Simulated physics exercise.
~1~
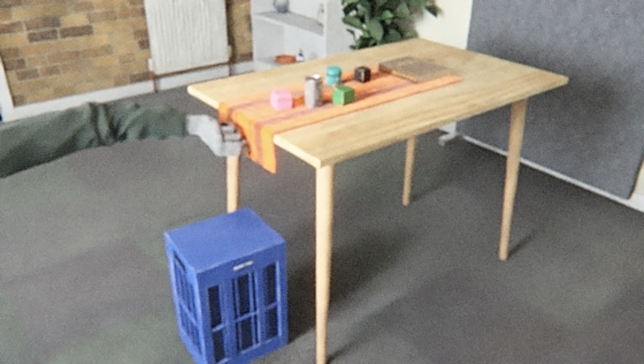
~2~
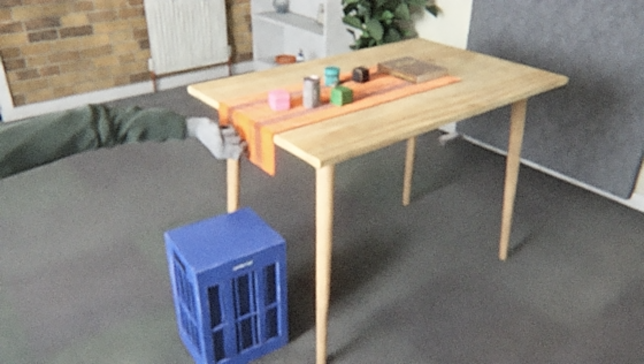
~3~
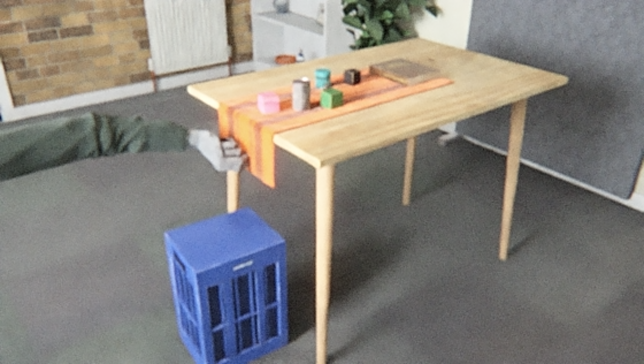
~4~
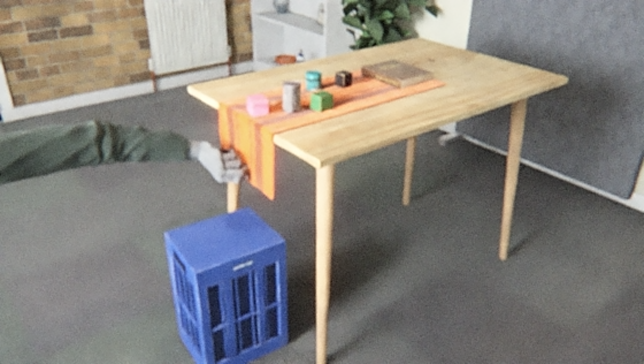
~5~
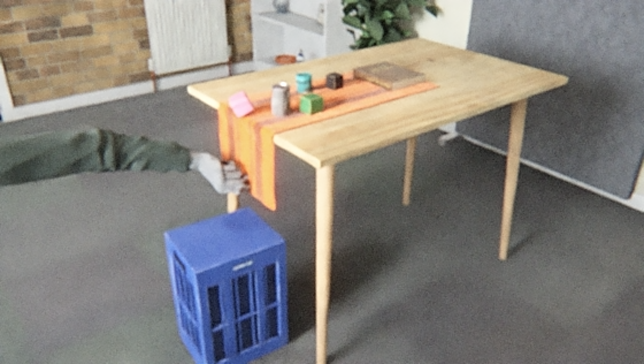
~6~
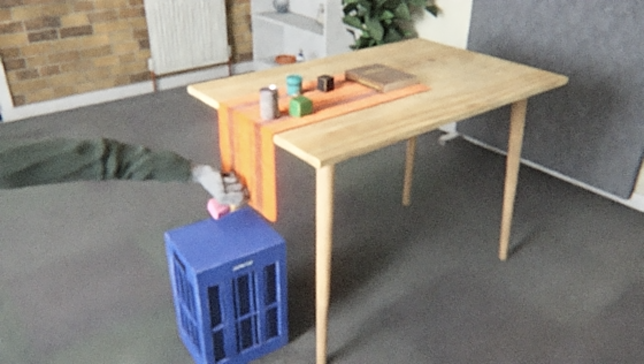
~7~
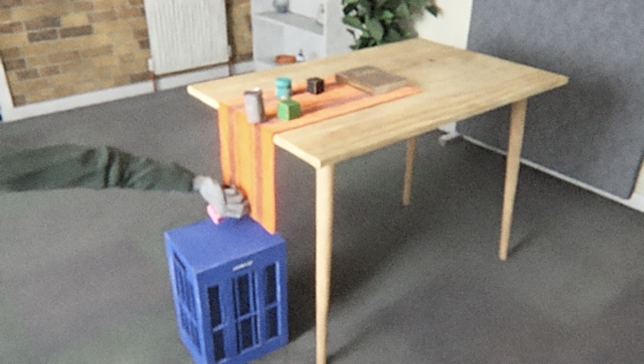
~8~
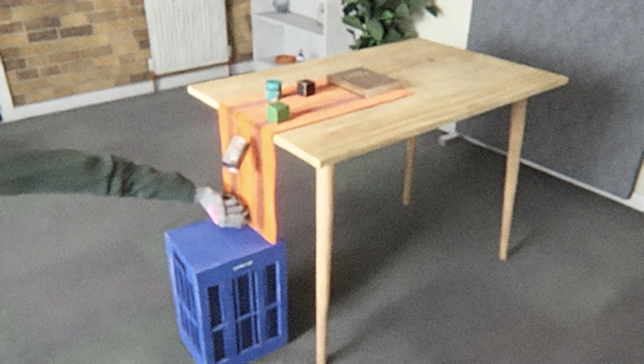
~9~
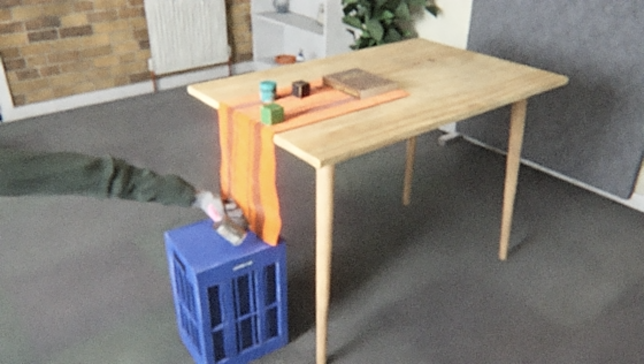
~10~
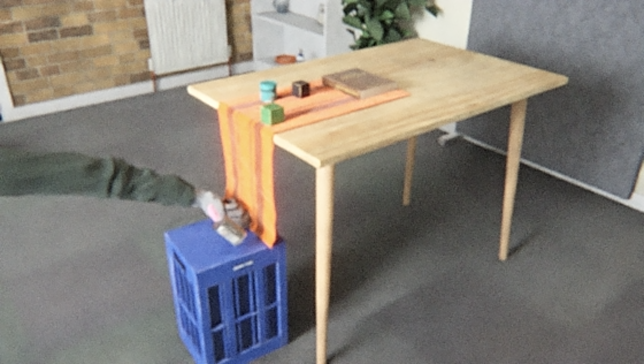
In a room with a grey carpet, a brick wall and a radiator, a still camera looks slightly down on a pale wooden table with a blue crate below its left end. An orange scarf on the table carries a pink cube, a grey can, a green cube, a turquoise pot and a small dark block, with a flat brown item farther back. A hand from the left slowly draws the hanging end down. The pink cube tips over the edge first, then the grey can follows. Finally the scarf's hem rests at the crate, both fallen things lie by the hand, and the others remain on the table.
